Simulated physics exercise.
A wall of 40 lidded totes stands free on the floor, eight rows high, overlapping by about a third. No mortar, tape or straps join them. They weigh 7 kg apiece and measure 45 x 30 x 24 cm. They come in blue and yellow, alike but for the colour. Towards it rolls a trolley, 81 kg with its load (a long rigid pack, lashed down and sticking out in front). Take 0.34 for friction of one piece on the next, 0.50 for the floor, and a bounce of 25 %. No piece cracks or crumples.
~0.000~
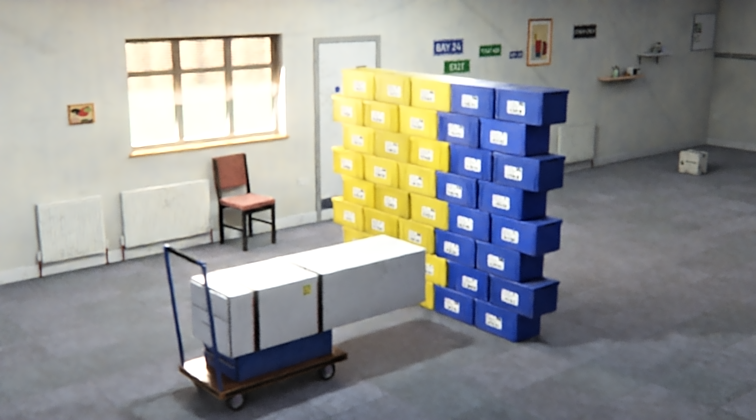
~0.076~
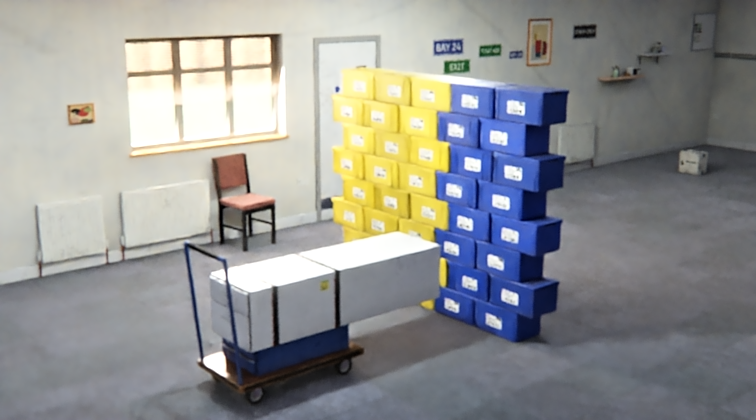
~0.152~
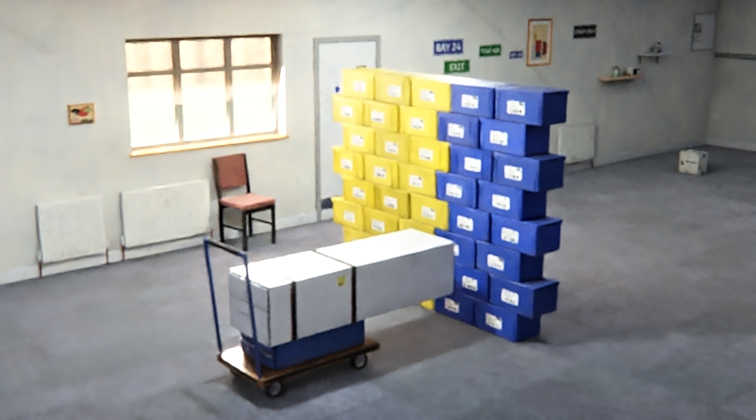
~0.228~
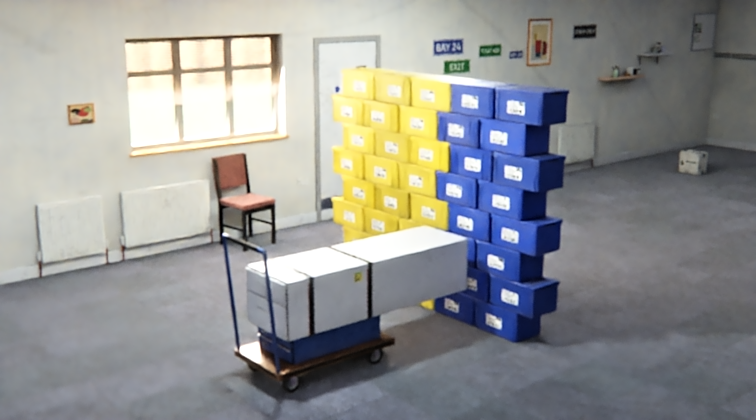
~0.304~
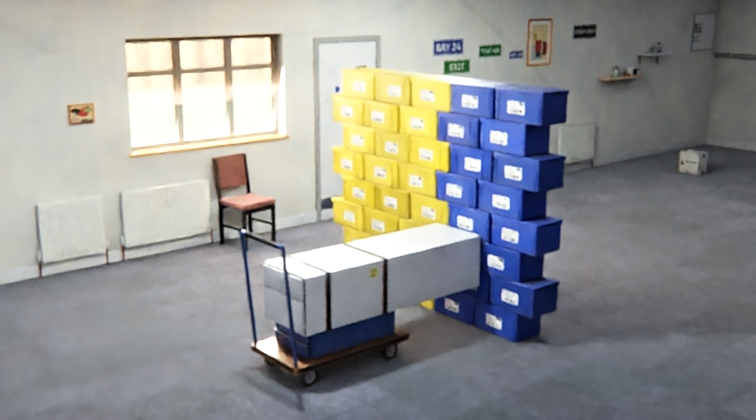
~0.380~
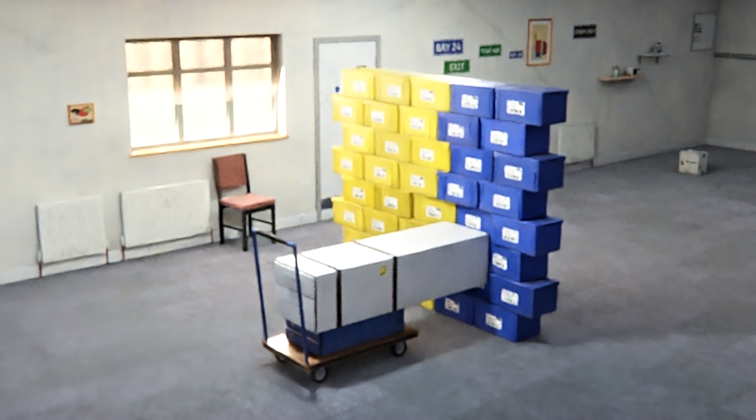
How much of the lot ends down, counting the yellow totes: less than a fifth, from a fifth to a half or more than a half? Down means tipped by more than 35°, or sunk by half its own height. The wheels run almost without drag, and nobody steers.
It comes to fewer than one in five.
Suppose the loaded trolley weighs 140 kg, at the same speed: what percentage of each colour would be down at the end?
Then yellow 60, blue 80 per cent.
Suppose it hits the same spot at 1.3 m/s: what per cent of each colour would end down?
In that case yellow 0, blue 0 per cent.
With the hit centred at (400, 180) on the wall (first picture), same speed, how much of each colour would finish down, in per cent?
In that case yellow 80, blue 40 per cent.
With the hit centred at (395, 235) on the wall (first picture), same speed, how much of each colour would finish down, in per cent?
In that case yellow 0, blue 0 per cent.
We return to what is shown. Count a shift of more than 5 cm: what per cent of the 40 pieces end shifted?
It is 30 per cent.
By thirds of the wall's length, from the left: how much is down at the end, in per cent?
In per cent: Left 0, middle 0, right 0.
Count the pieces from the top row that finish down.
0 from that row.
By 0.44 s, load 11 cm past the wall's line, still rolling; none of the 24 yellow totes down (0 of 40 in all colours); top yellow tote unmoved.
By 0.50 s, load 14 cm past the wall's line, still rolling; none of the 24 yellow totes down (0 of 40 in all colours); top yellow tote unmoved.
By 0.66 s, load 16 cm past the wall's line, stopped; none of the 24 yellow totes down (0 of 40 in all colours); top yellow tote unmoved; top blue tote moved 7 cm.
By 1.08 s, load 15 cm past the wall's line, still rolling; none of the 24 yellow totes down (0 of 40 in all colours); top yellow tote unmoved; top blue tote moved 30 mm.
When it is over (1.6 s), load 14 cm past the wall's line, stopped; none of the 24 yellow totes down (0 of 40 in all colours); top yellow tote unmoved; top blue tote moved 37 mm. That is 0 per cent. In pixels of the last frame, middles, top yellow tote near (370, 84), top blue tote near (488, 99).
